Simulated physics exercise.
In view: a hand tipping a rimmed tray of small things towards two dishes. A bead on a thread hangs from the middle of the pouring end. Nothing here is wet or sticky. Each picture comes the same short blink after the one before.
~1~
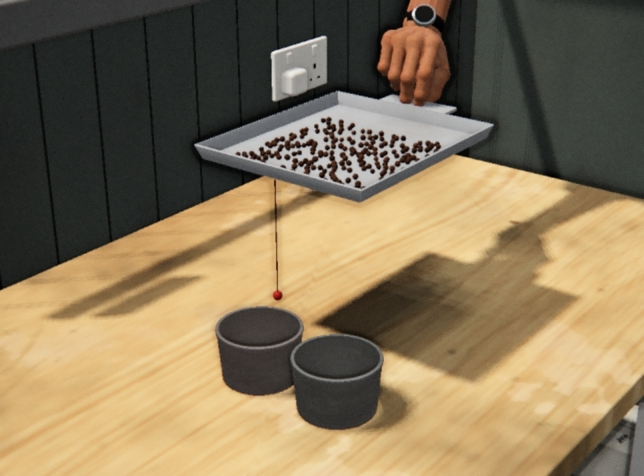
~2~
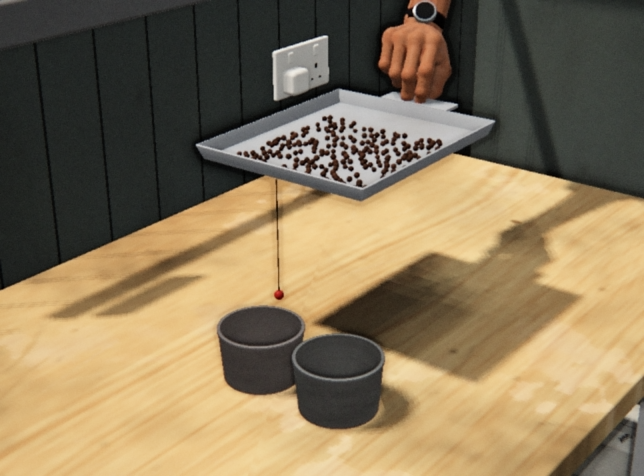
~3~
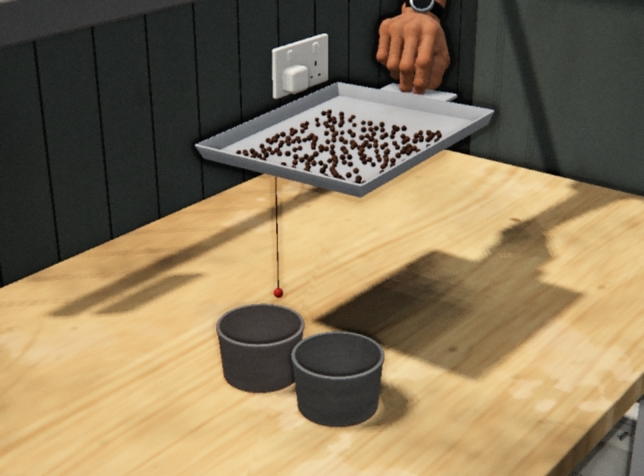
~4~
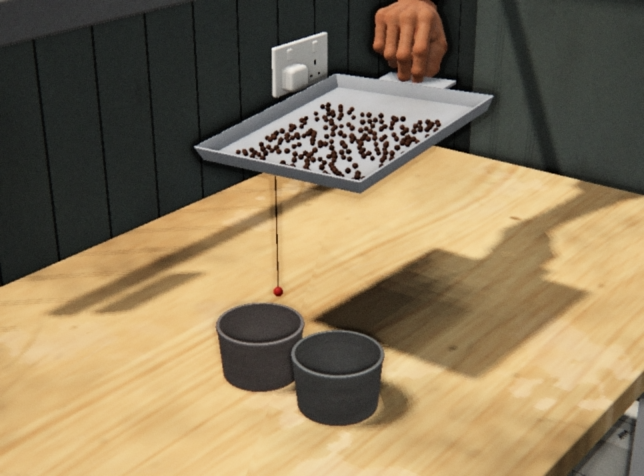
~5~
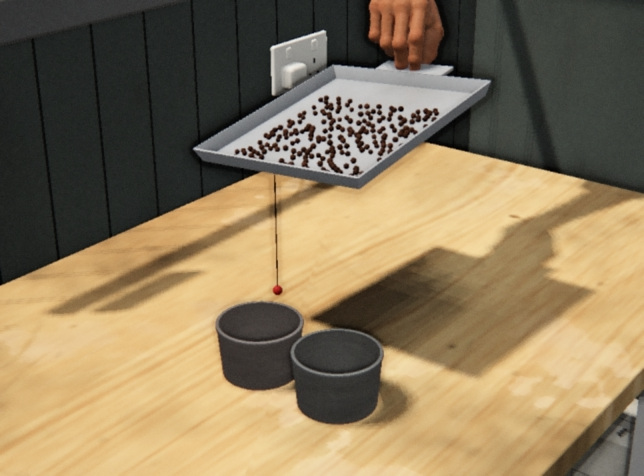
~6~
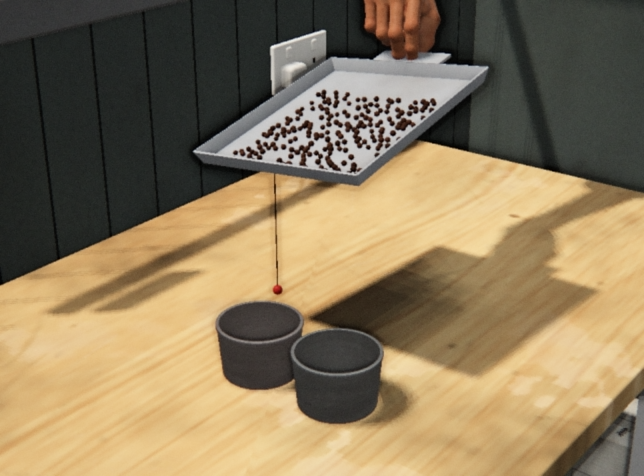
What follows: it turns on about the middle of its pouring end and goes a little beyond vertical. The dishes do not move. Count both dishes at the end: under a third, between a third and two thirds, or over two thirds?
Caught overall: Under a third.
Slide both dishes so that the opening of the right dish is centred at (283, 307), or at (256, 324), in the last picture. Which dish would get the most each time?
The first try: The left-hand dish. The second: The left one.
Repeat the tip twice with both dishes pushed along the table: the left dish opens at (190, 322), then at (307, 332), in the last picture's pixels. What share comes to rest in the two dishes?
First some 0, then 0 per cent.
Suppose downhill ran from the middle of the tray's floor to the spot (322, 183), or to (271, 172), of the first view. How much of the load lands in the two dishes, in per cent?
Roughly 70 per cent, and 40 per cent.
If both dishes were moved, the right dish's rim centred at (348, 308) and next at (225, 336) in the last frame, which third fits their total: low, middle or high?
At the first place below one third, at the second under a third.
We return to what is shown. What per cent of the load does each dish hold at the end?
For the left dish some 0 %, for the right dish some 0 %.
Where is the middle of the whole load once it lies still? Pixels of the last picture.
Around (196, 327).
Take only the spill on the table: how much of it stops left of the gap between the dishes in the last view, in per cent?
Close to 90 per cent.
Shortly afterwards, tray tipped steeply; all but a few on the tray; only a few in the left dish; only a few outside both; only a few in the air.
Next, tray tipped right over; only a few on the tray; only a few in the left dish; the bulk outside both; a little in the air.
Some moments later, tray tipped past a quarter turn; only a few in the left dish; all but a few outside both.
In the end, tray tipped past a quarter turn; none at all in the right dish; only a few in the left dish; all but a few outside both.
